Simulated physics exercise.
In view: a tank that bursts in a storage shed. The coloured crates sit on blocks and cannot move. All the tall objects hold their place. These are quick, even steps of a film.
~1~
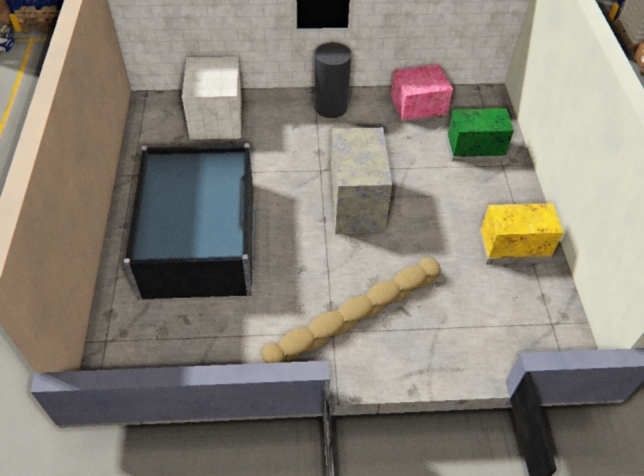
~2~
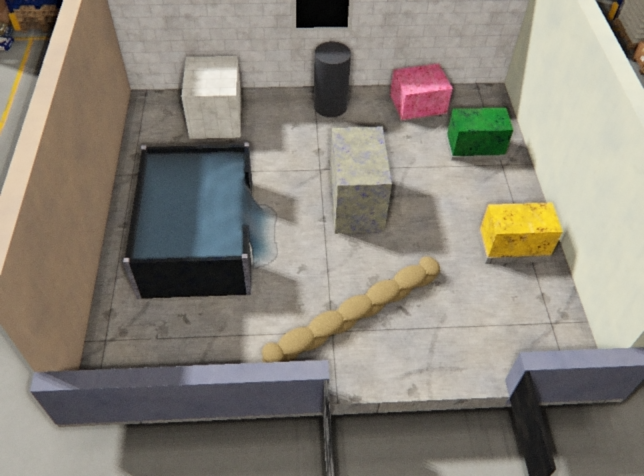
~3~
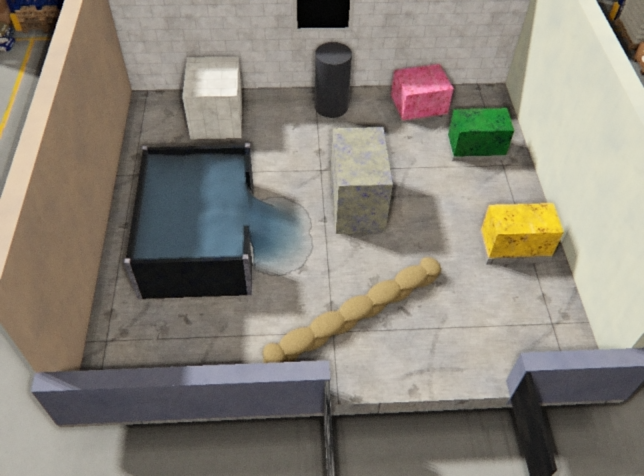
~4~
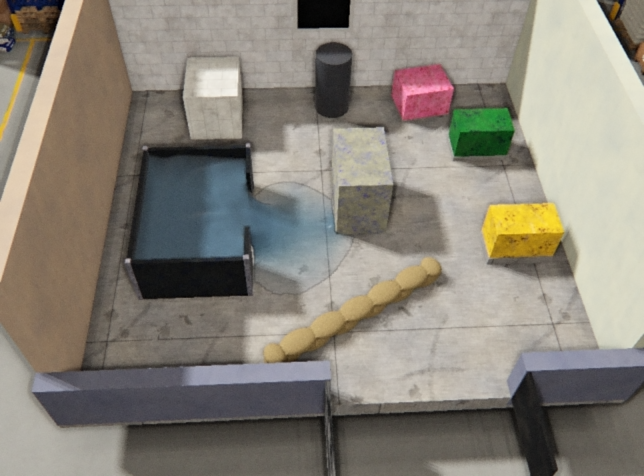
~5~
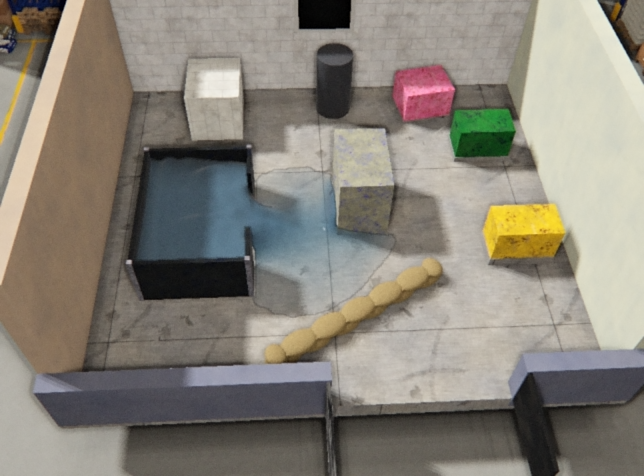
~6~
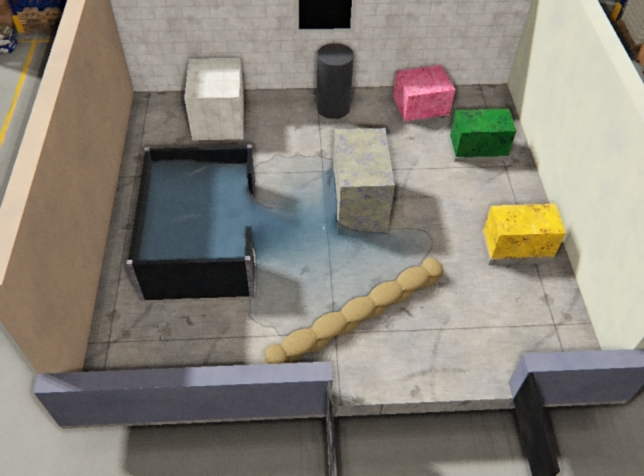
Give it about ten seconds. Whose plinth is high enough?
The green crate is soaked; the yellow crate is soaked; the pink crate is soaked.
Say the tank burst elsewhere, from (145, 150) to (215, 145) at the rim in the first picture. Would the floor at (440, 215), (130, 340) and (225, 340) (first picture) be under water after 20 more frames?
In turn: Free of water, not flooded, clear.
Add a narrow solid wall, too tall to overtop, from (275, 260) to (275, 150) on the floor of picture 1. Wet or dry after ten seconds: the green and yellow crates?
My reading: Green crate is safe, yellow crate stays dry.
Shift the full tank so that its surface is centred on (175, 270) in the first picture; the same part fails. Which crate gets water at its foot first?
That is the one in yellow.
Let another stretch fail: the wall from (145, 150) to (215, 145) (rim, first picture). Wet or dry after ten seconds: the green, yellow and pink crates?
My reading: The green one is wetted; the yellow one is safe; the pink one is soaked.
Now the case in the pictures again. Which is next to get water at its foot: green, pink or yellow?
The yellow one.
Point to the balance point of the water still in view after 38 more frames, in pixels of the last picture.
Roughly at (320, 202).
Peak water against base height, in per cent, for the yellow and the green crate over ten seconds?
Roughly 170 per cent, then 170 per cent.
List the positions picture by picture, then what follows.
In the first picture, the water tank at (192, 204) is whole and still.
In the second picture, the front is at (263, 208), out from the gap at (246, 222).
In the third picture, water pours out at (247, 225) and has run to (303, 217).
In the fourth picture, water pours out at (248, 225) and has run to (346, 244).
In the fifth picture, water pours out at (249, 226) and has run to (388, 246).
In the sixth picture, water pours out at (250, 226) and has run to (425, 248).
A moment on, water covers 25 % of the floor; the green crate not reached, the yellow crate water round its plinth, the pink crate not reached.
Next, water covers 45 % of the floor; the green crate water round its plinth, the yellow crate water round its plinth, the pink crate water round its plinth.
Then, water covers 70 % of the floor; the green crate water round its plinth, the yellow crate water round its plinth, the pink crate water round its plinth.
Later, water covers 90 % of the floor; the green crate water round its plinth, the yellow crate water round its plinth, the pink crate water round its plinth.
In the end, water covers 95 % of the floor; the green crate was topped, the yellow crate was topped, the pink crate was topped.
